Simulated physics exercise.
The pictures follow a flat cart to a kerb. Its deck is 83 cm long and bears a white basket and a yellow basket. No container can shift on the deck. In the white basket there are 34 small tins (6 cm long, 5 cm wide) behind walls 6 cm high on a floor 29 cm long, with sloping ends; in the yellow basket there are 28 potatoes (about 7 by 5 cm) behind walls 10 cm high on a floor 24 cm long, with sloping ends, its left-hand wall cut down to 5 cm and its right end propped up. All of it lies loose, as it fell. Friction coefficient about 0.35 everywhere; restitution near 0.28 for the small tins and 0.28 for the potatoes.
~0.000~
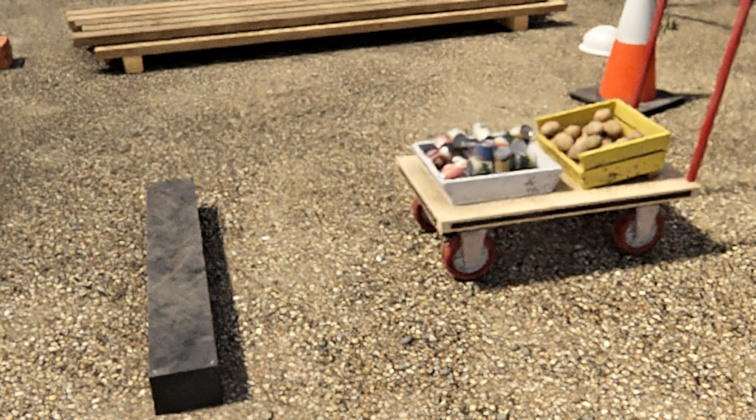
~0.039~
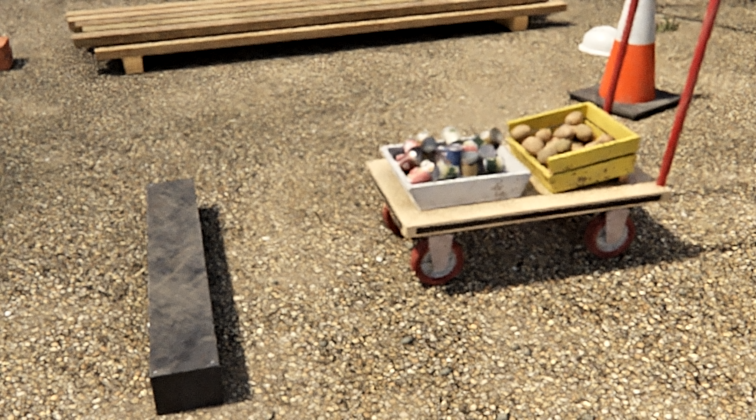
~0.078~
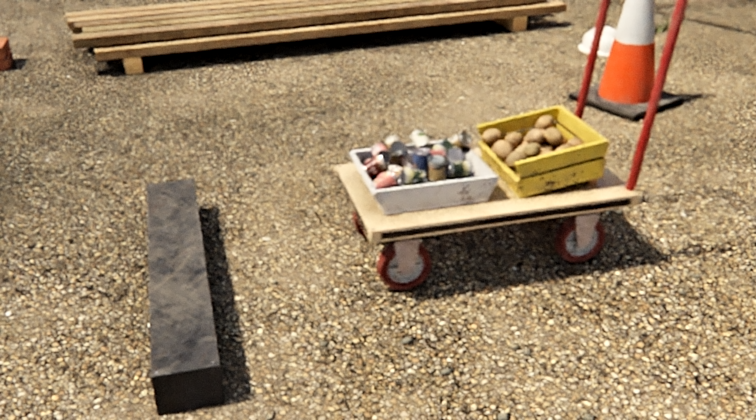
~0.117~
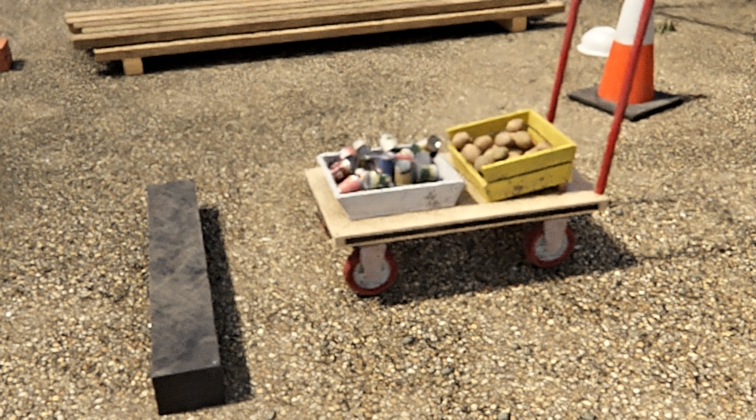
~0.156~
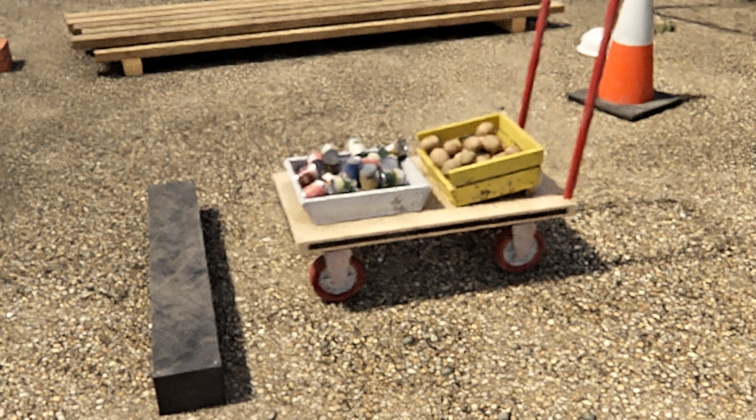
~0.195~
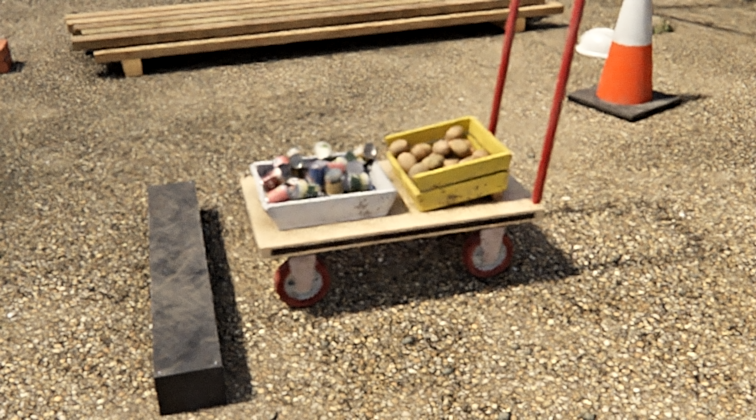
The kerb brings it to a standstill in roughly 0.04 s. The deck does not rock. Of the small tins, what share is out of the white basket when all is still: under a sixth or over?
Out of the white basket go more than one in six of the small tins.
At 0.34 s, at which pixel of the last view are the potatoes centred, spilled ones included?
Near (368, 169).
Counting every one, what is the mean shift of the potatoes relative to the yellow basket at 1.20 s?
About 16 cm to the left.
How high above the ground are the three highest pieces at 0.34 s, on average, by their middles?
About 42 cm.
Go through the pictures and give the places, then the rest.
In the first picture (we follow the rim corner now nearest the camera; the camera moves round a little), white basket at (446, 182); yellow basket at (580, 155); 69 cm still to roll; nothing out yet.
The second picture shows white basket at (412, 186); yellow basket at (548, 159); 59 cm still to roll.
The third picture shows white basket at (377, 191); yellow basket at (515, 163); 48 cm still to roll.
The fourth picture shows white basket at (341, 196); yellow basket at (481, 168); 38 cm still to roll.
The fifth picture shows white basket at (305, 201); yellow basket at (448, 172); 28 cm still to roll.
The sixth picture shows white basket at (268, 206); yellow basket at (413, 177); 18 cm still to roll; nothing out yet.
After 0.24 s, contact.
After 0.34 s, 2 of 34 out of the white basket and 4 of 28 out of the yellow basket.
After 0.46 s, 12 of 34 out of the white basket and 12 of 28 out of the yellow basket.
After 0.69 s, 16 of 34 out of the white basket and 13 of 28 out of the yellow basket.
When it is over (at 1.20 s), 16 of 34 out of the white basket and 13 of 28 out of the yellow basket. Asked share, 16 of 34, 47 per cent.
